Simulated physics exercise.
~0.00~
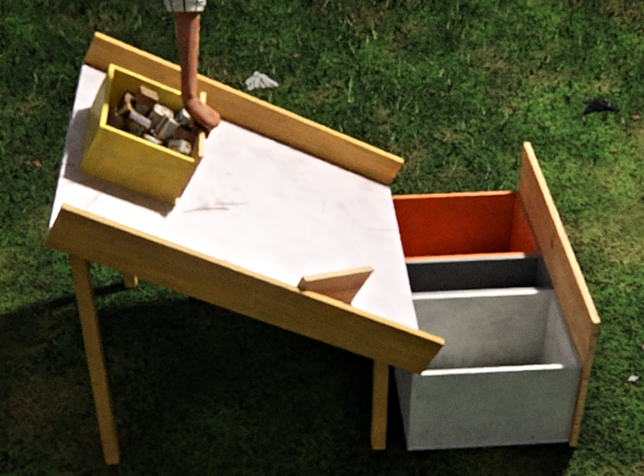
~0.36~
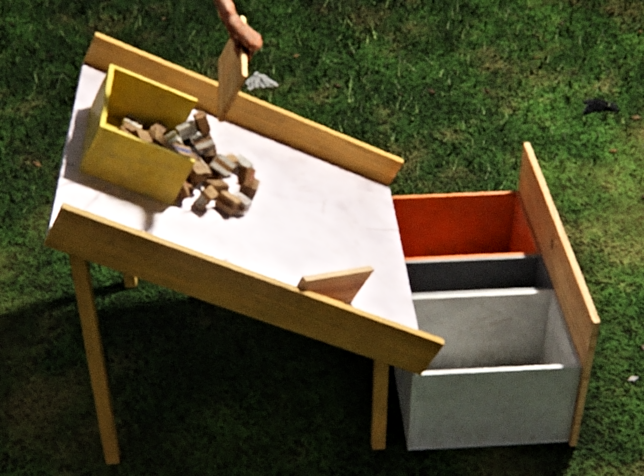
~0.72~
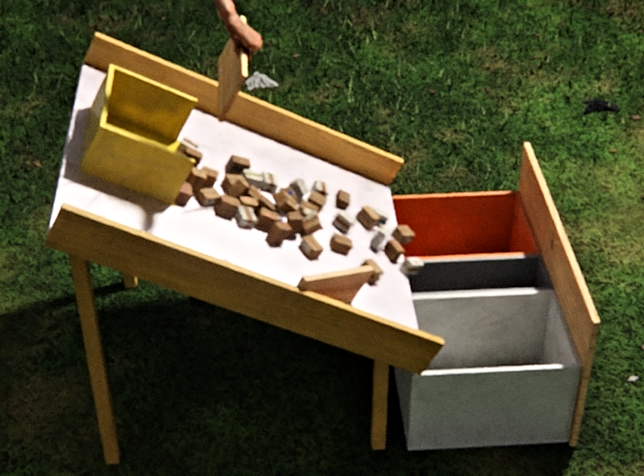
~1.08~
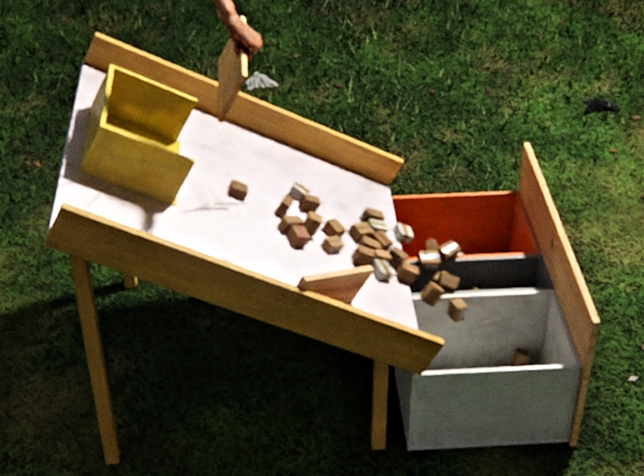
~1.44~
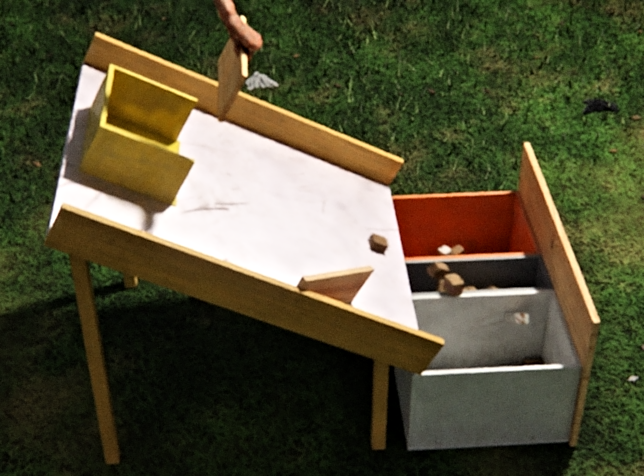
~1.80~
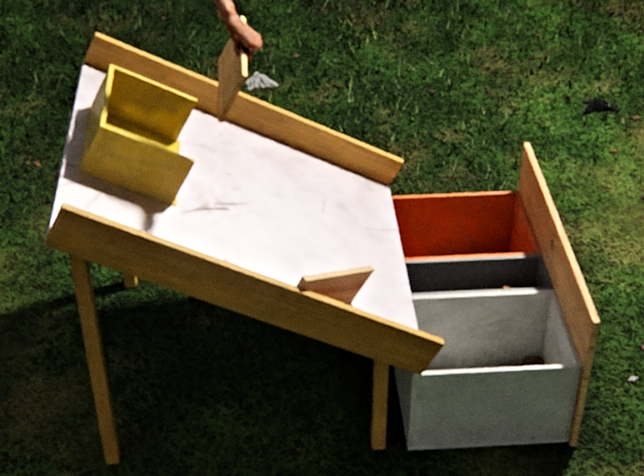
On a grassy lawn, a hand lifted the gate from a yellow pen on a sloping table, and a heap of little blocks tumbled down to the right, past an angled board, dropping into the orange and grey bins below until the slope was bare.
